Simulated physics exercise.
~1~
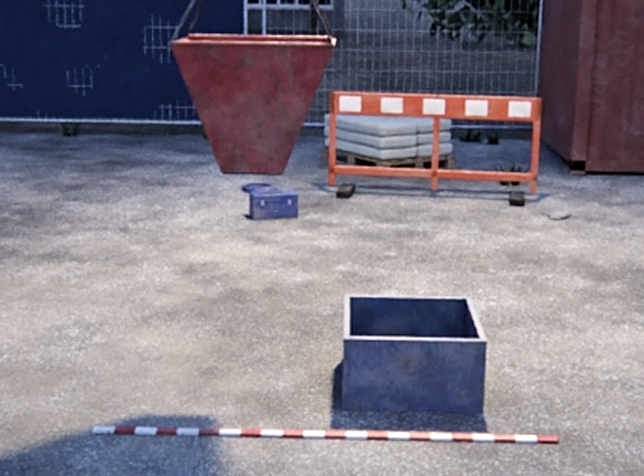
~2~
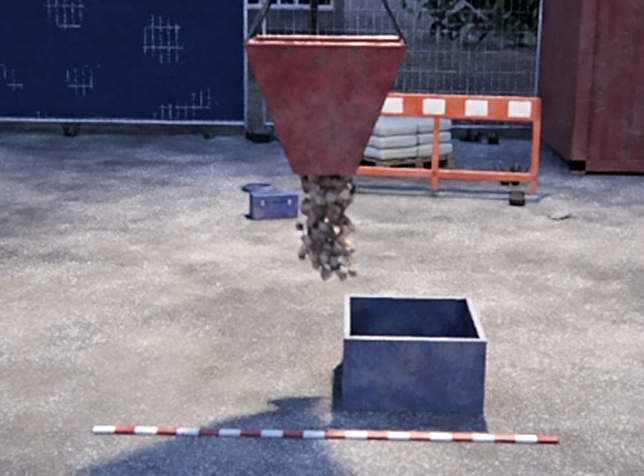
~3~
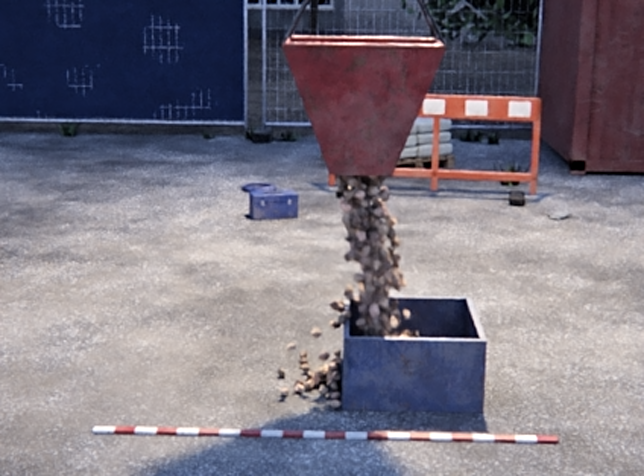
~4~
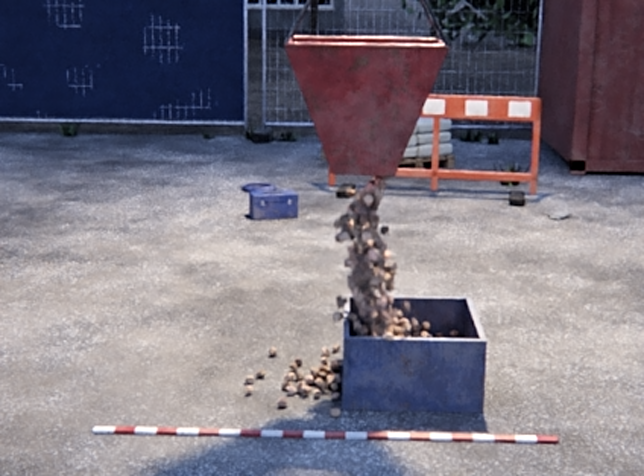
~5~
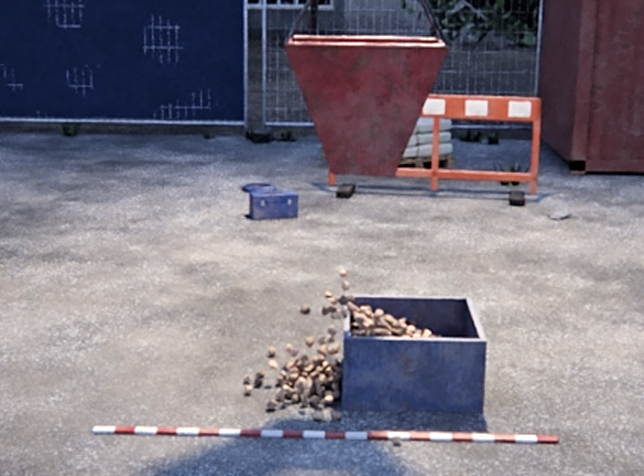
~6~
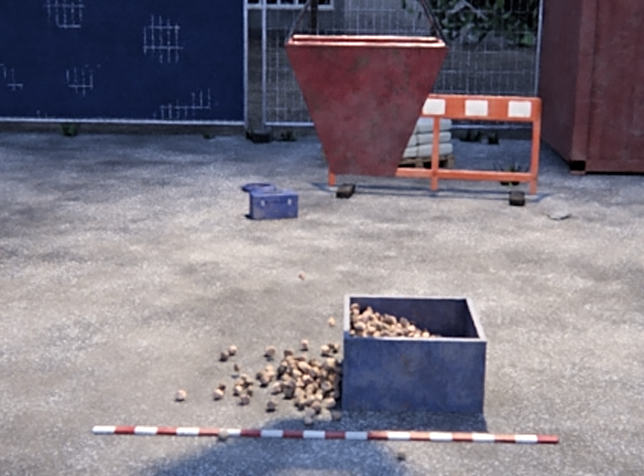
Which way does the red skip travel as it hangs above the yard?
The red skip travels to the right, coming to a stop above the left part of the bin.
